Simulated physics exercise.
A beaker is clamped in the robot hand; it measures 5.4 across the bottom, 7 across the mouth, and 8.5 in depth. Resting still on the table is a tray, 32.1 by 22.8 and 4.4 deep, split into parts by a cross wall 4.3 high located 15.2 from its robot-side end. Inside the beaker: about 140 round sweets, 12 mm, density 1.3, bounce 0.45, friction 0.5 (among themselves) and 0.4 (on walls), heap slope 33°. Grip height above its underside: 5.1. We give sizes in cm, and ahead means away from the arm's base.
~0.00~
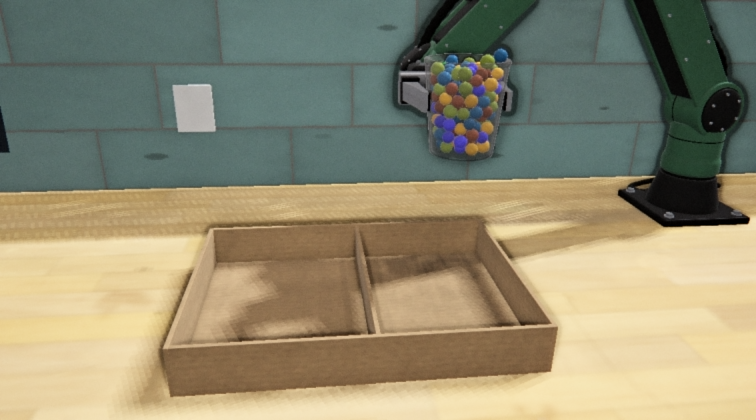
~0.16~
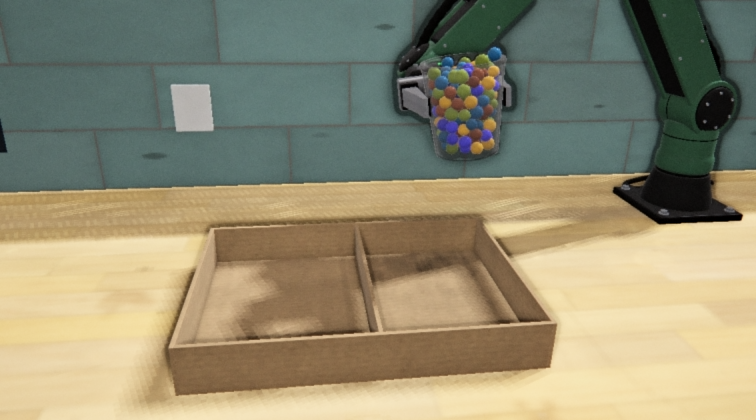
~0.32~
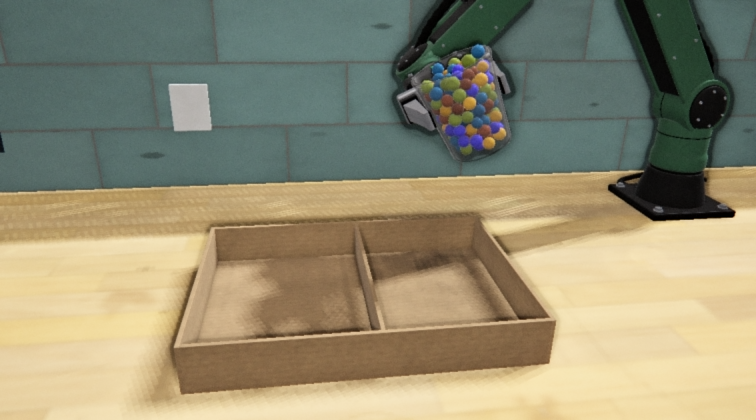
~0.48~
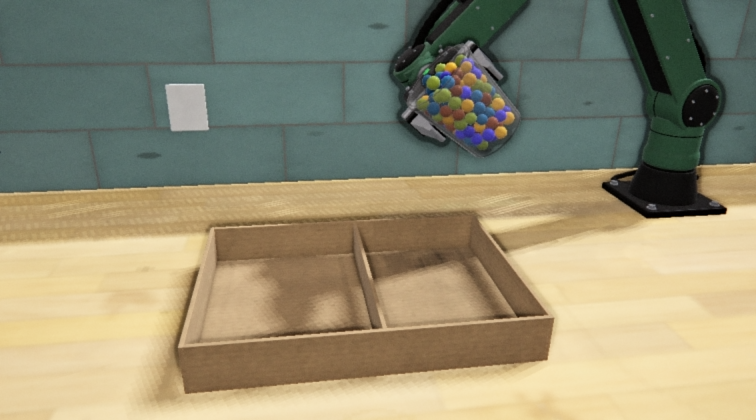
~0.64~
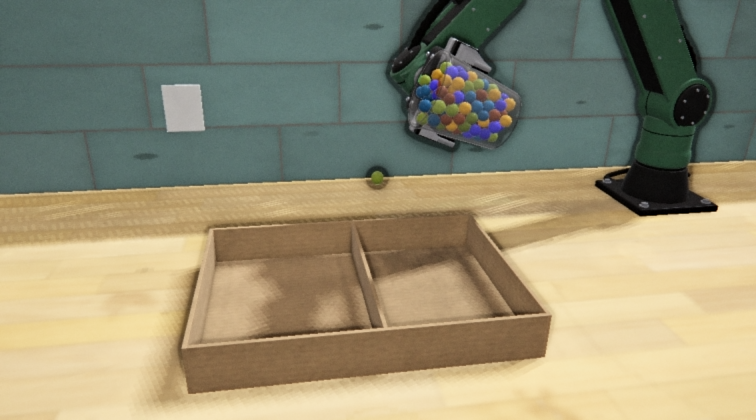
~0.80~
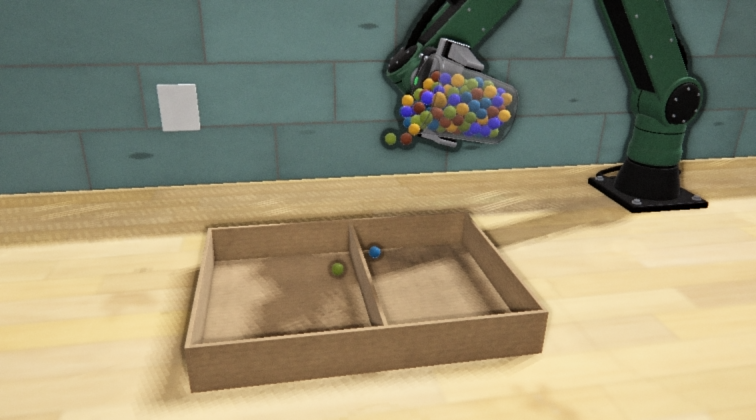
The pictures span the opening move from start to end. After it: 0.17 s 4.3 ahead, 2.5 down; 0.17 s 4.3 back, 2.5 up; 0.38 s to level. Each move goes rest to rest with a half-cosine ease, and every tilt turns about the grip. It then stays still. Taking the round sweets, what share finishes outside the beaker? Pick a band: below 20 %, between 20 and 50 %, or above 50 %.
The share falls between 20 and 50 %.
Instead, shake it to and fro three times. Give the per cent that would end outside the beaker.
That share would be near 50 percent.
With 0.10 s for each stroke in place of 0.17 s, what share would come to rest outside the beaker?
Estimate: Near 45 per cent.
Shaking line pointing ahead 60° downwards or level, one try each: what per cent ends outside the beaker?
Near 20 and 45 percent respectively.
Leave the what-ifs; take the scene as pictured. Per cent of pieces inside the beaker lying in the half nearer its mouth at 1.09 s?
About 55 percent.
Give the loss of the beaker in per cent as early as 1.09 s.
Roughly 25 percent is out.
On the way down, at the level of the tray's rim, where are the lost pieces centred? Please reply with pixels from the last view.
Close to pixel (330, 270).
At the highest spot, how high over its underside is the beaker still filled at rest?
Top of the fill: Near 8.0 cm.
After 1.09 s, tilted 74° forward, highest piece 23 above the table; 102 in the beaker, 10 in the far-side part, 5 in the robot-side part, 19 in flight or on a rim.
After 1.38 s, tilted 23° forward, highest piece 24 above the table; 96 in the beaker, 24 in the far-side part, 15 in the robot-side part, 1 in flight or on a rim.
After 1.72 s, level, highest piece 25 above the table; 96 in the beaker, 25 in the far-side part, 15 in the robot-side part.
After 2.77 s, level, highest piece 25 above the table; 96 in the beaker, 25 in the far-side part, 15 in the robot-side part.
At rest, 96 in the beaker, 25 in the far-side part, 15 in the robot-side part. That is 29 % outside the beaker.
